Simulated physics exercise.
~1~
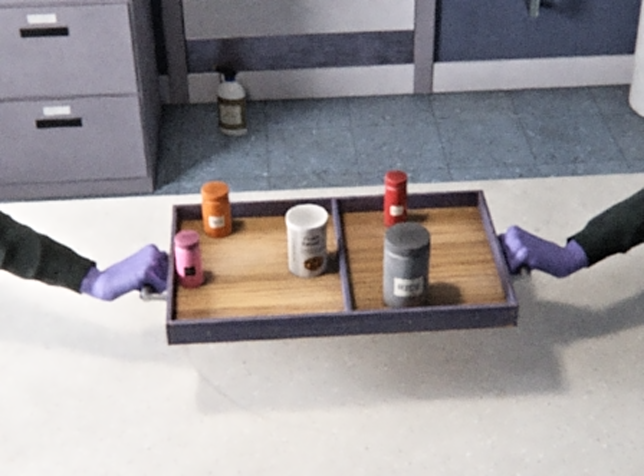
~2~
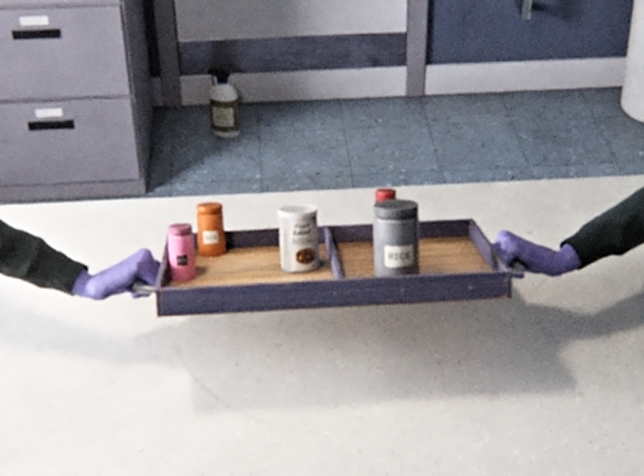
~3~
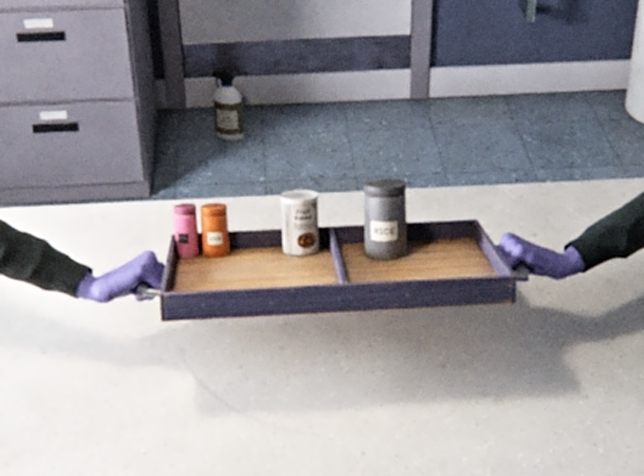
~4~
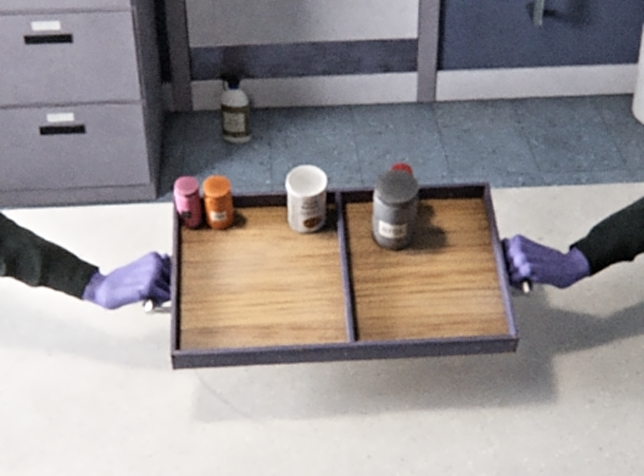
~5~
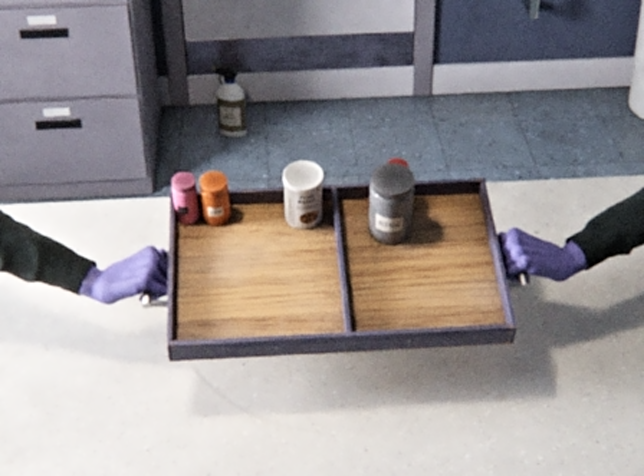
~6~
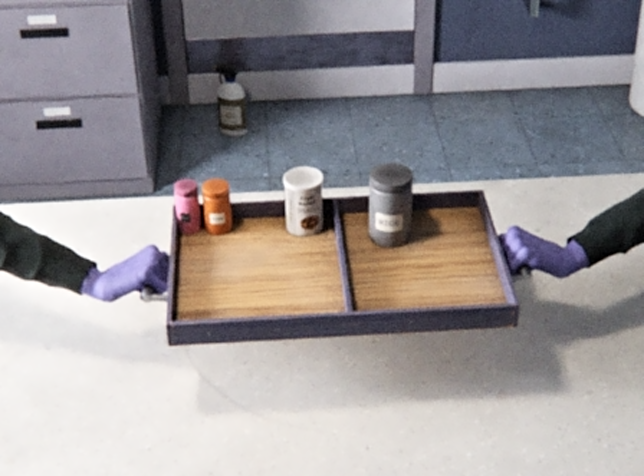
A divided wooden-floored tray, held at each end by a purple-gloved hand, starts out level with five closed containers standing on it. Its far edge dips, and the grey jar, white tin and pink shaker slide away from the viewer. The pink shaker comes to rest beside the orange one near the far rim, while the grey jar hides the red shaker. The hands then tip the tray the opposite way, near edge down, but the containers stay by the far side. Finally the tray levels, with everything in view upright and the red shaker out of sight.
